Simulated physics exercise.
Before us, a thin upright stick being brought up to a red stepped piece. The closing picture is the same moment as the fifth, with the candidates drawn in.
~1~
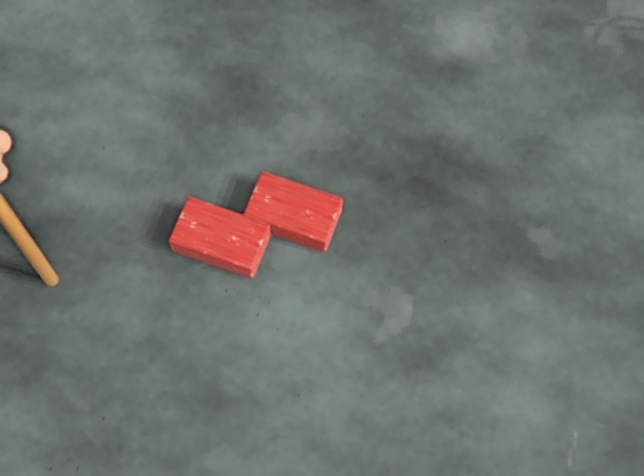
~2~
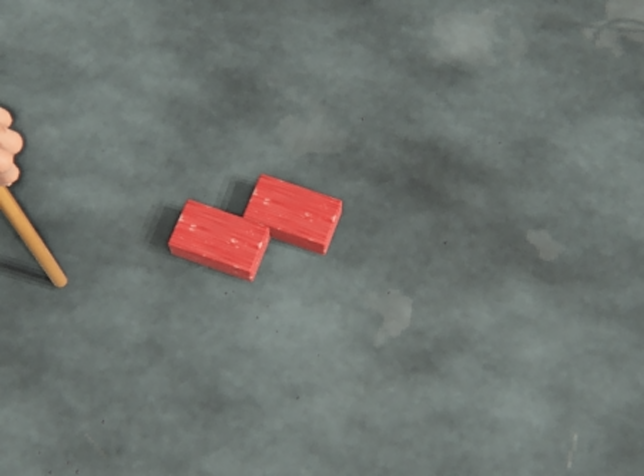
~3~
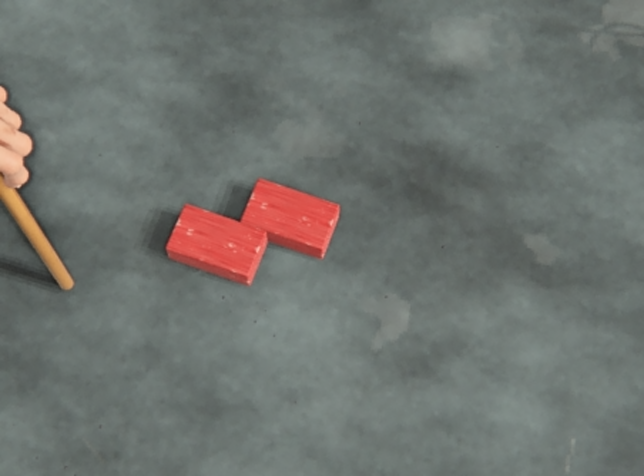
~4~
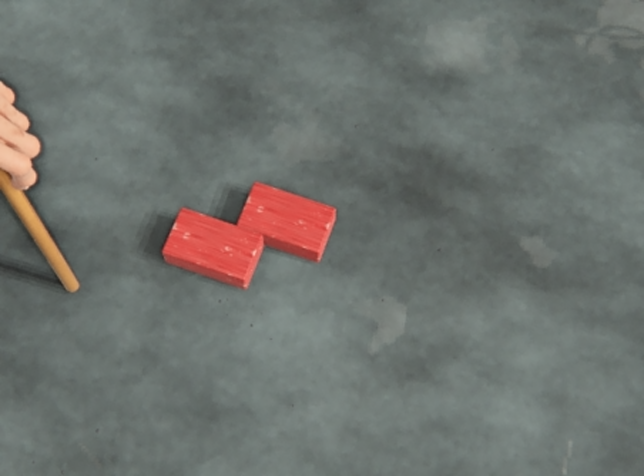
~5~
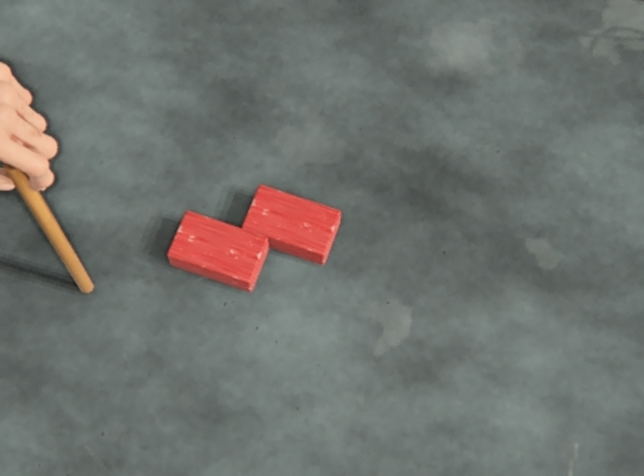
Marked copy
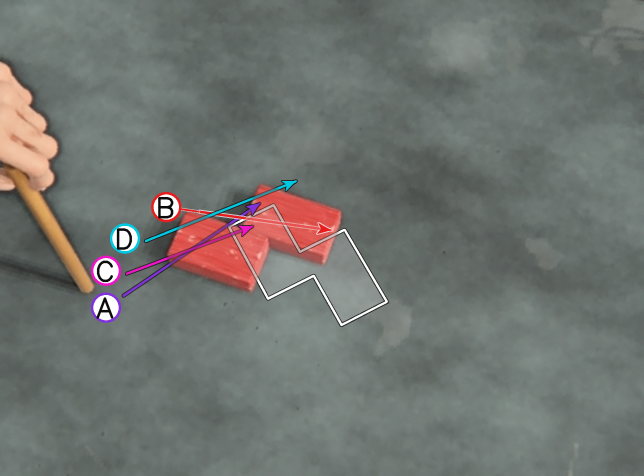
To begin with, a red stepped piece rests on a mottled grey surface, with a thin wooden stick and the fingertips holding it at the left edge. The hand then comes further into view, moving the stick a short way right towards the piece, which stays almost unchanged.
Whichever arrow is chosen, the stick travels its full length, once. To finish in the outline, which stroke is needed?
The stick should follow B.
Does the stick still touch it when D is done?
At the end, no.
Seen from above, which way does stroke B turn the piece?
On that stroke, clockwise.
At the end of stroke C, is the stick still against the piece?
Yes.
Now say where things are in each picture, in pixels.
Red stepped piece (293, 206), in the first picture.
Red stepped piece (292, 209), in the second picture.
Red stepped piece (290, 213), in the third picture.
Red stepped piece (286, 216), in the fourth picture.
Red stepped piece (291, 219), in the fifth picture.
On the marked copy, A from (123, 296) to (260, 204); B from (199, 212) to (331, 230); C from (127, 274) to (252, 226); D from (146, 241) to (296, 181).
Taking B. A third of the way, foot of the stick (247, 219), piece (293, 220).
Two thirds of the way, foot of the stick (295, 226), piece (331, 247).
When it is over, foot of the stick (331, 231), piece (345, 267); it fills the outline.
As for the rest, A leaves the piece out of the outline, at (356, 214); C leaves the piece out of the outline, at (368, 217); D leaves the piece out of the outline, at (339, 239).
